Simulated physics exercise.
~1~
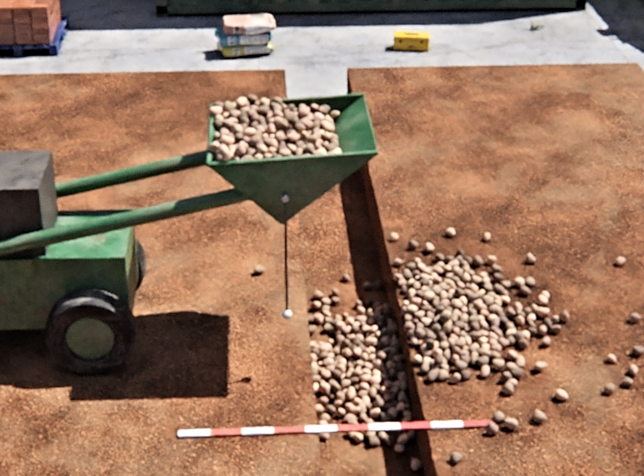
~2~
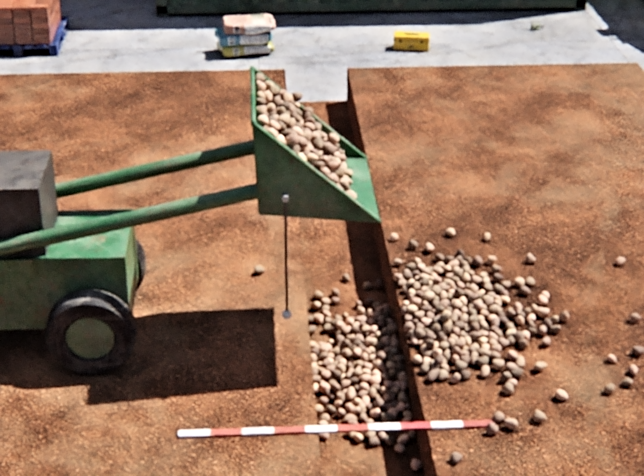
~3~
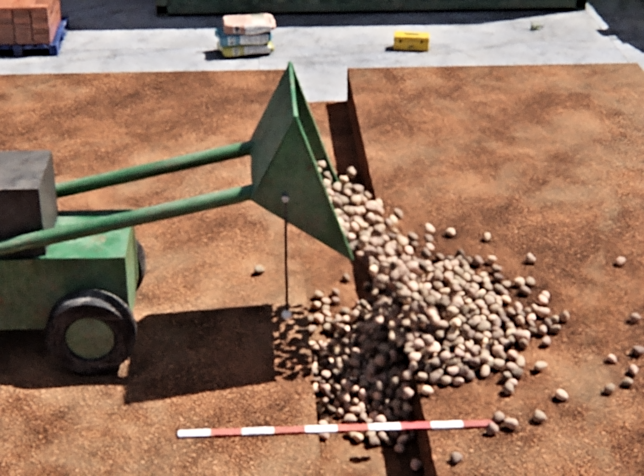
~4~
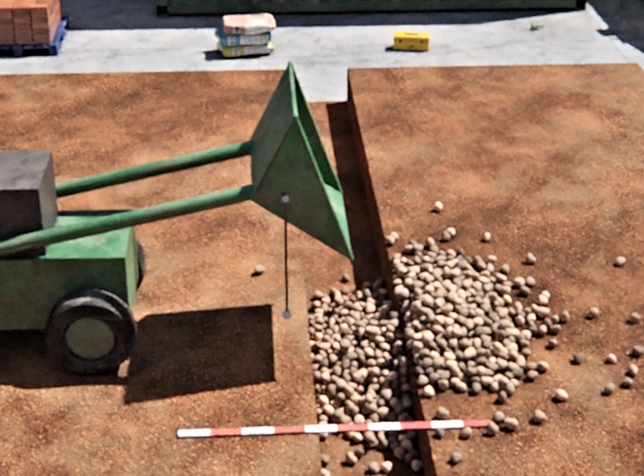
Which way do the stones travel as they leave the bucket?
They move to the right as they pour down from the bucket's lip toward the trench and the heap beyond it.
